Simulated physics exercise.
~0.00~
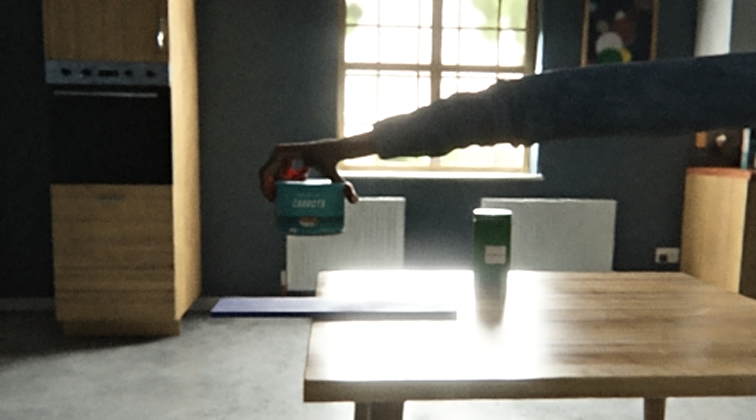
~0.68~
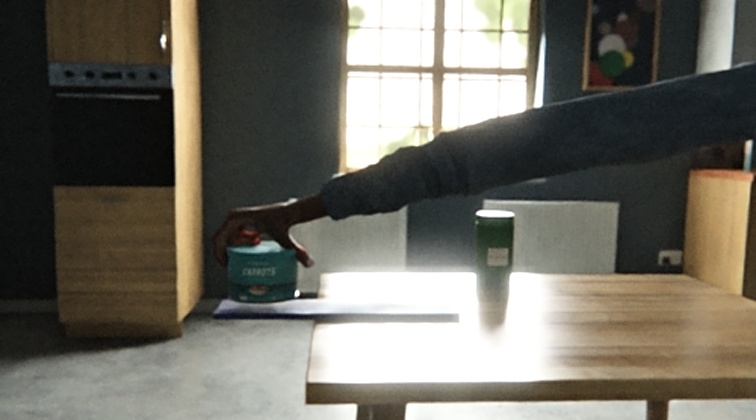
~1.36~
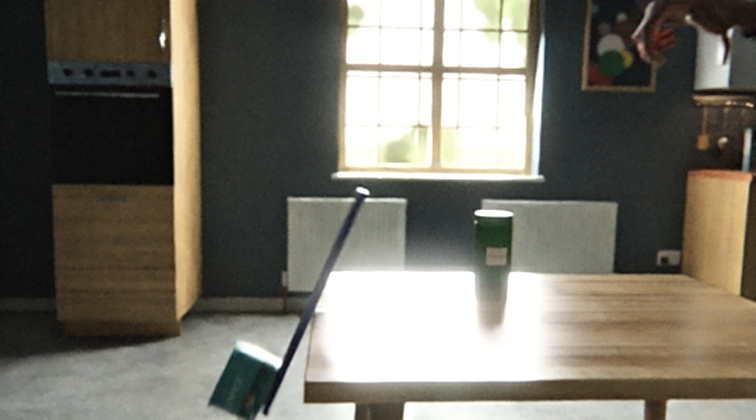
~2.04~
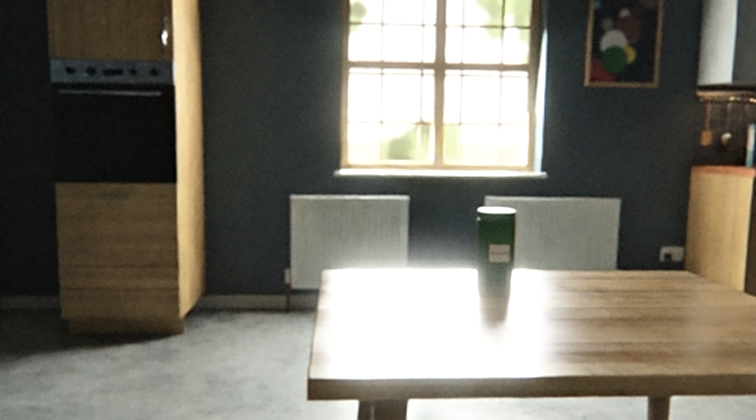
A turquoise tub hangs from a hand above a flat blue plank that juts out past the left end of a wooden table. The slightly swaying view looks across a dim kitchen, with an oven in a wooden cabinet at left, a bright window behind, and a green jar on the table. The arm, reaching in from the right, lowers the tub onto the plank's overhanging end. The hand lets go and draws back as the plank tips steeply and drops with the tub beside the table. Finally both are out of sight, and the jar stands unmoved.
